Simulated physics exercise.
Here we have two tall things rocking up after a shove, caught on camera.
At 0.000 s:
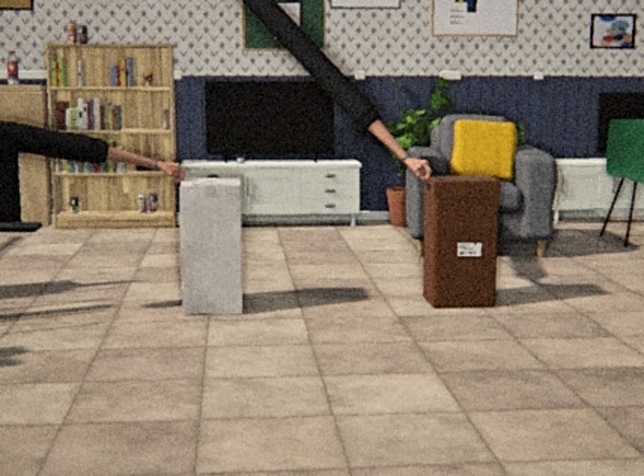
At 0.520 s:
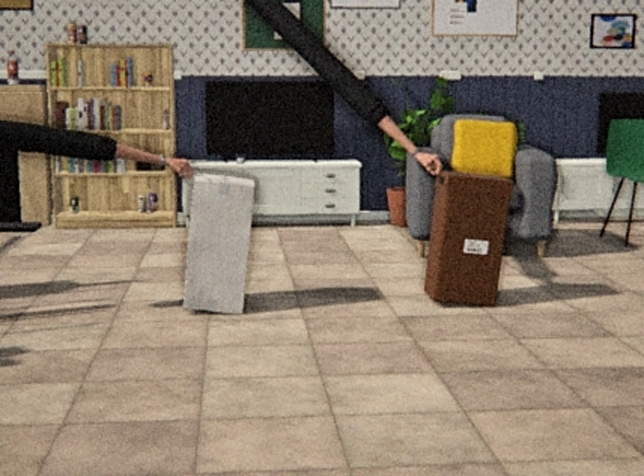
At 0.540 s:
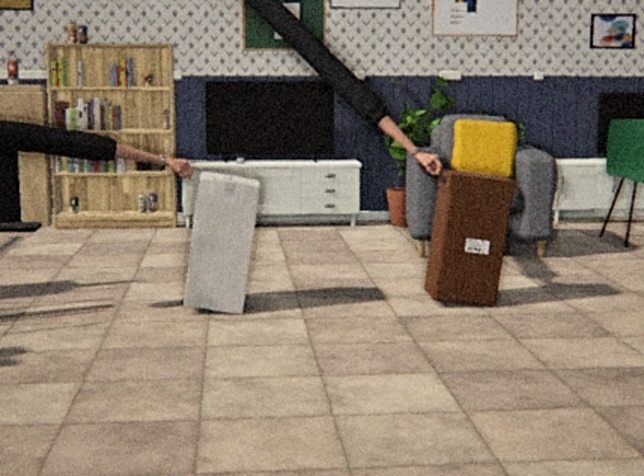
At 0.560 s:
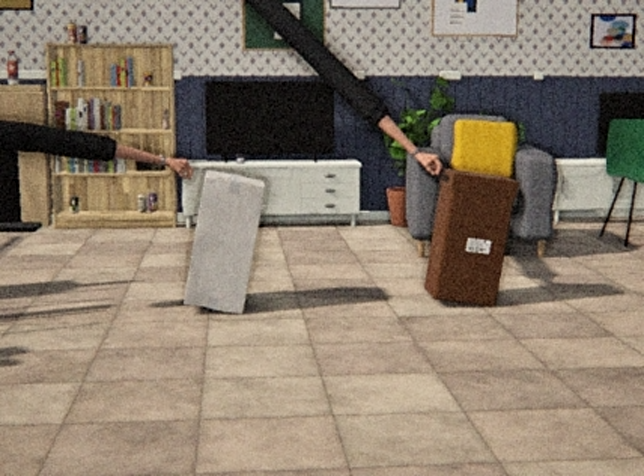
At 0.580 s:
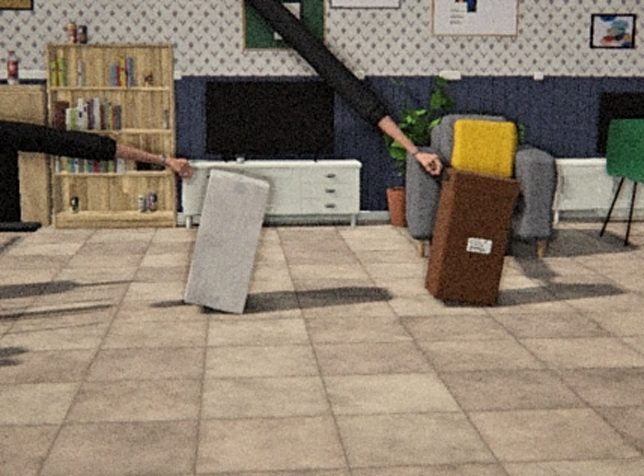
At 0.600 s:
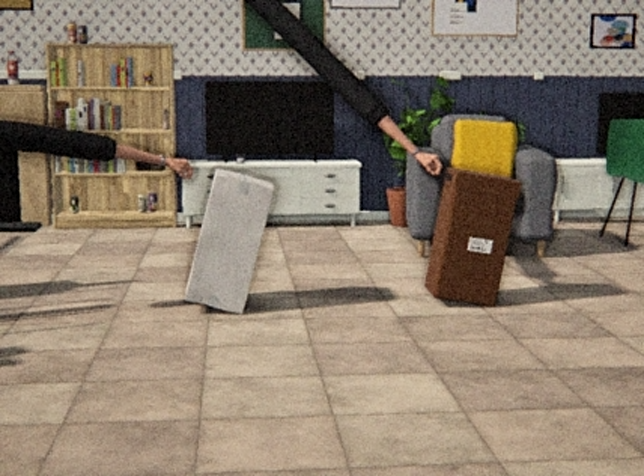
A pale white box on the left and a reddish-brown tote with a small white label on the right stand upright on a beige tiled floor, seen from the front by a still camera. Behind them are a bookshelf, dark screen, white cabinet and grey armchair with a yellow cushion. Two dark-sleeved arms push their tops rightward, and both tilt right, the white box leaning further.
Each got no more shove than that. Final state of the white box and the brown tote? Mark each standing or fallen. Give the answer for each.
White box - fallen, brown tote - standing.
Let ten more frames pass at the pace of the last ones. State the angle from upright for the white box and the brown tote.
Then 30° and 8°.
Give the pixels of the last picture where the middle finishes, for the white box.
Its middle finishes close to (308, 278) in the last view.
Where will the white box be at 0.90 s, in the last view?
(262, 241).
After 0.90 s, white box 42° off upright near (262, 241); brown tote upright near (461, 241).
In the end (1.8 s), the white box topples, near (308, 278); the brown tote settles on its feet, near (460, 241).
